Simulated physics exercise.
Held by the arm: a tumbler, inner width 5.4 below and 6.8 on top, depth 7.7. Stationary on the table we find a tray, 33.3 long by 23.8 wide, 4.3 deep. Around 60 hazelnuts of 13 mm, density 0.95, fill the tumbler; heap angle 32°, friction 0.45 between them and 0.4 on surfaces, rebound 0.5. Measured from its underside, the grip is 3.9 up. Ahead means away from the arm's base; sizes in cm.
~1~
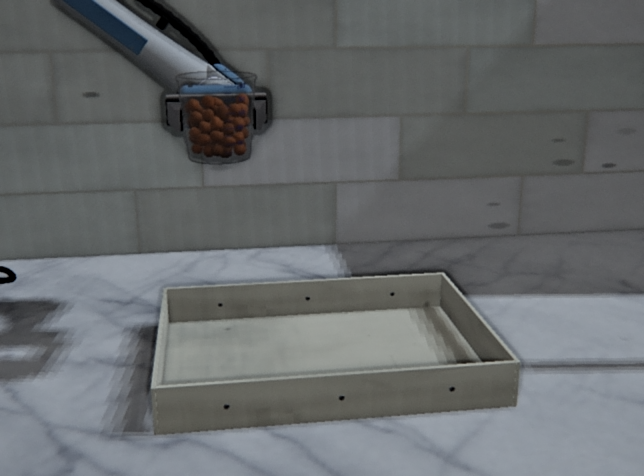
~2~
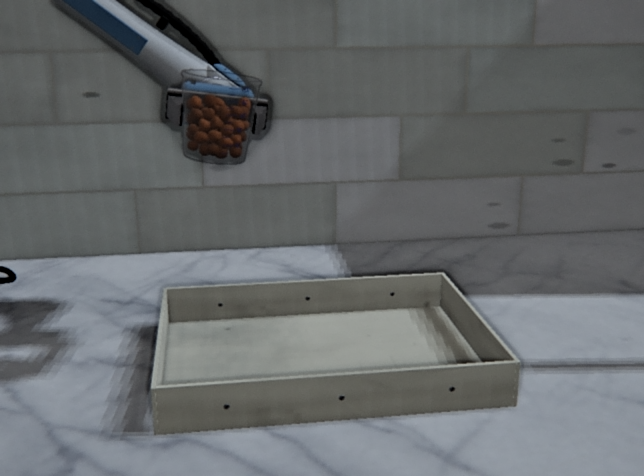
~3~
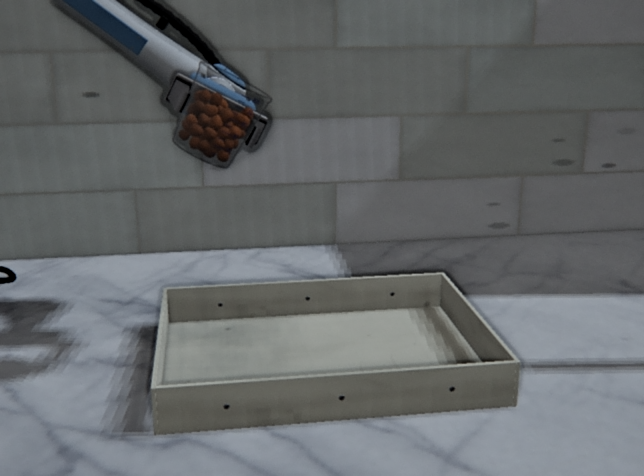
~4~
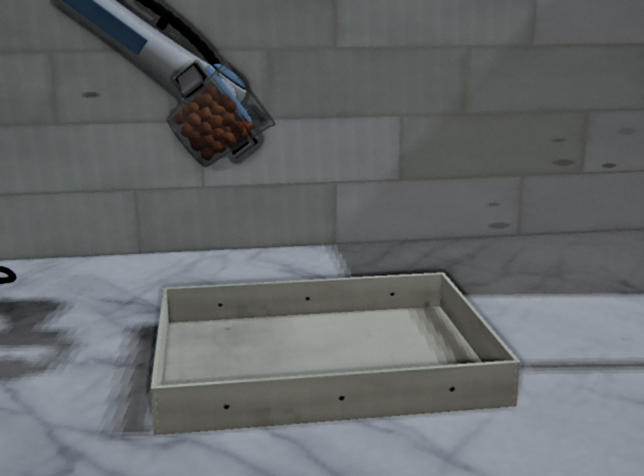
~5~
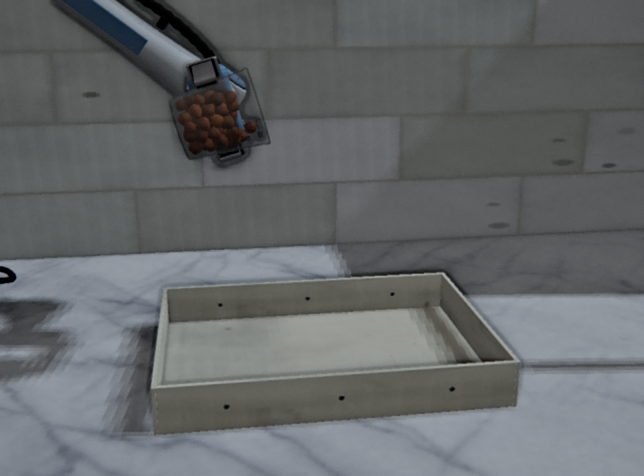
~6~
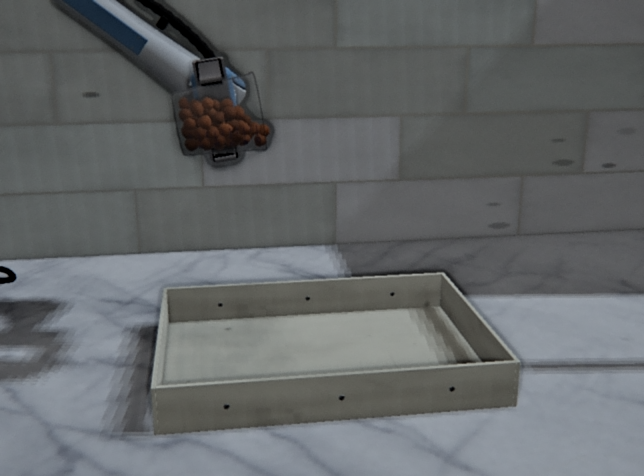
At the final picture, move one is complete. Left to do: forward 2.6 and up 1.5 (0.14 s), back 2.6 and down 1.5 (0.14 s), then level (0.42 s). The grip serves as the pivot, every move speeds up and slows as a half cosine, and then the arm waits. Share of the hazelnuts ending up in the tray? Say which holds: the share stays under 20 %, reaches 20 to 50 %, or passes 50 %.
The share reaches 20 to 50 %.
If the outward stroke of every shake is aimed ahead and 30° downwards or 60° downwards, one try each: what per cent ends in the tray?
It comes to around 20 per cent on the first try and around 15 per cent on the second.
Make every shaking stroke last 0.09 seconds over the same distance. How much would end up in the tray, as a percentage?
That change gives some 75 percent.
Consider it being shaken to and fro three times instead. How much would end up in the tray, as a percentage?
In that case, some 70 per cent.
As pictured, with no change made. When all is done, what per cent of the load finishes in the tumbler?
65 percent.
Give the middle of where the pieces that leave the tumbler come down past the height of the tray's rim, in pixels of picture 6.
Near (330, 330).
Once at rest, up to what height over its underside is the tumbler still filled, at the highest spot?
It reaches close to 5.0 cm in the end.
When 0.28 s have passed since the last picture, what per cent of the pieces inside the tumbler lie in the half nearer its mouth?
Estimate: Around 65 %.
Then, 0.28 s after the last picture, tilted 82° forward, highest piece 27 above the table; 42 in the tumbler, 1 in the tray, 14 in flight or on a rim.
Then, 0.56 s after the last picture, tilted 21° forward, highest piece 28 above the table; 37 in the tumbler, 19 in the tray, 1 in flight or on a rim.
Then, 0.90 s after the last picture, level, highest piece 27 above the table; 37 in the tumbler, 20 in the tray.
Then, 1.95 s after the last picture, level, highest piece 27 above the table; 37 in the tumbler, 20 in the tray.
Final count, 37 in the tumbler, 20 in the tray. That is 35 % in the tray.
